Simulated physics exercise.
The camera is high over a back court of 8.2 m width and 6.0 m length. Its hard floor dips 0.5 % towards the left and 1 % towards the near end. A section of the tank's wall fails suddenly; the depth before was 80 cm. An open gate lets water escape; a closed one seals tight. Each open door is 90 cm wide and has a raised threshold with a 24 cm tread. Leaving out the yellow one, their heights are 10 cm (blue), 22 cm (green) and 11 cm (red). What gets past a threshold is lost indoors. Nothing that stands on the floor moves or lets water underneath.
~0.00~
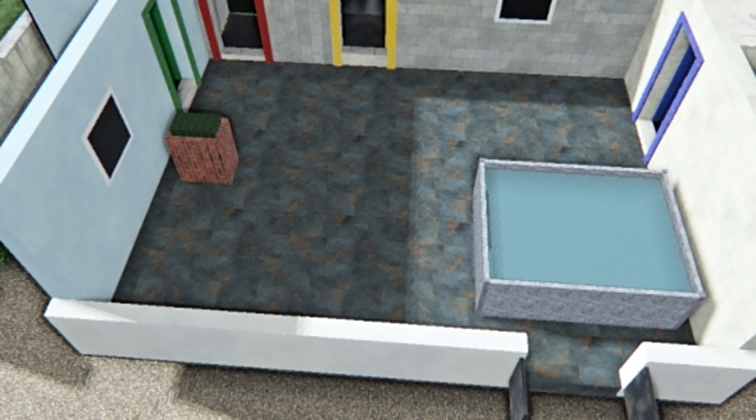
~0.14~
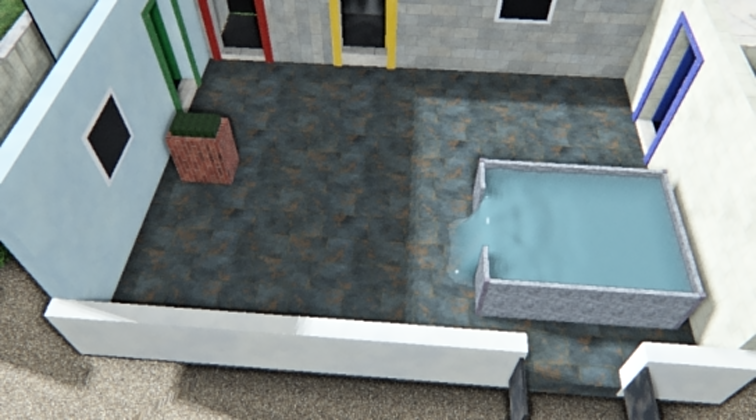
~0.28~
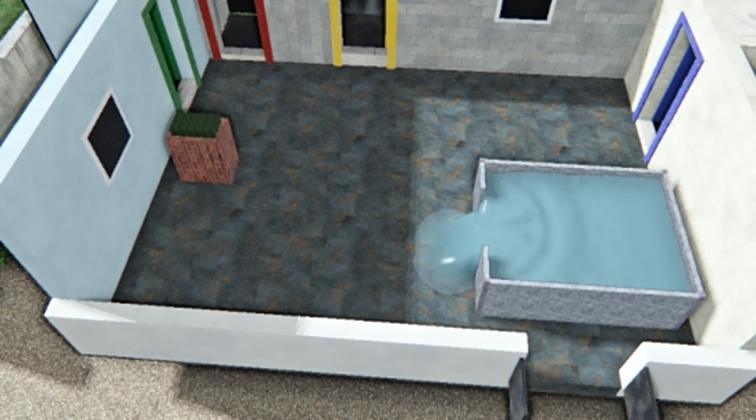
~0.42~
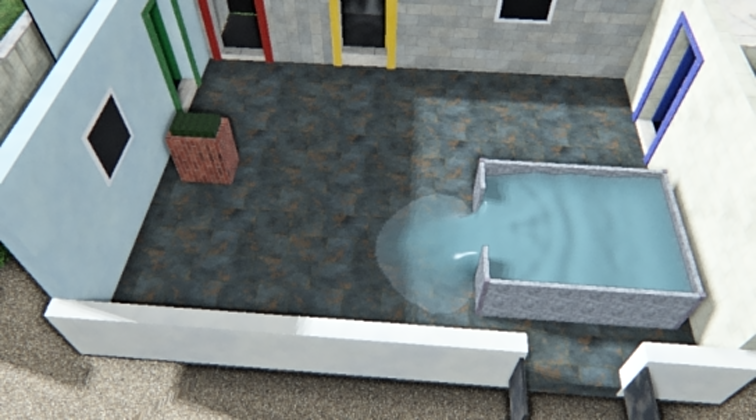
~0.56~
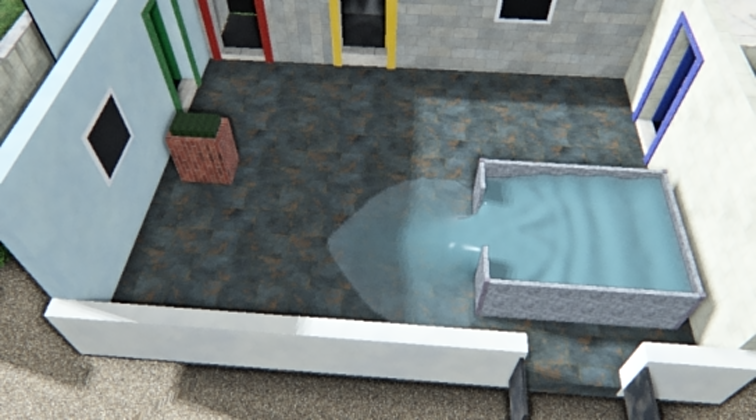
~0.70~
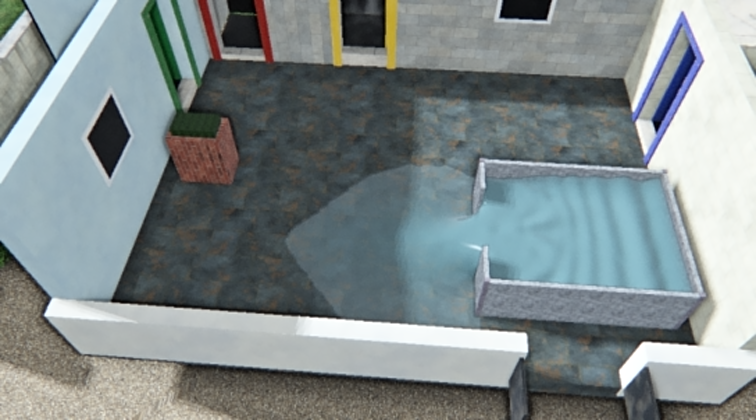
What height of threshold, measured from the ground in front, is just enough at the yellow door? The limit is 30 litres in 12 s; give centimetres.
Some 6.5 cm above the ground.
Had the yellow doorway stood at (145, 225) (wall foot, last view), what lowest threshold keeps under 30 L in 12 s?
Roughly 23 cm.
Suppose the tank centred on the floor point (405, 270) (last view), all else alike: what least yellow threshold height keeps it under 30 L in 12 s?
About 7.0 cm.
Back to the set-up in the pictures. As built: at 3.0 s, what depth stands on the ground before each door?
Depths in cm: Blue 0, yellow 1, green 18, red 8.
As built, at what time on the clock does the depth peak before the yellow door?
Around 10.0 s.
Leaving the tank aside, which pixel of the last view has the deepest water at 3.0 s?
Near (146, 310).
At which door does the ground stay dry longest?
Last comes the blue one.
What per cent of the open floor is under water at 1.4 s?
About 40 per cent.
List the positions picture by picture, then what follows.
In the first frame, still water, 80 cm deep, in the tank at (581, 226); the yellow door at (364, 22) is dry.
In the second frame, the gap is at (481, 239), the front 0.3 m out at (455, 277); the back of the tank holds 80 cm.
In the third frame, the front is at (419, 267), 0.9 m from the gap at (480, 241); 1.0 m2 of floor is wet, 80 cm left at the back.
In the fourth frame, water pours out at (480, 242) and has run 1.5 m, to (380, 251); about 9 cm deep outside, 80 cm at the back.
In the fifth frame, water pours out at (480, 242) and has run 2.2 m, to (334, 245); about 6 cm deep outside, 80 cm at the back.
In the sixth frame, the gap is at (480, 241), the front 2.9 m out at (291, 242); the back of the tank holds 75 cm; the yellow door at (364, 22), 4.8 m from the gap, is still 2.9 m from the nearest water.
After 1.4 s water covers 40 % of the floor, deepest (46 cm) near (463, 247); it has not reached the yellow door.
After 3.0 s water covers 60 % of the floor, deepest (42 cm) near (146, 310); it has not reached the yellow door.
After 12.0 s water covers 100 % of the floor, deepest (17 cm) near (253, 342); 8 cm at the yellow door, 0 litres in over its 27 cm threshold.
At the yellow door as built, the water arrived by 3.1 s and peaked near 11 cm at 9.8 s.
Run again over the same 12 s with other heights there, 46 litres in over 5.5 cm, 19 litres over 7.5 cm. The limit of 30 litres is kept from about 6.5 cm up.
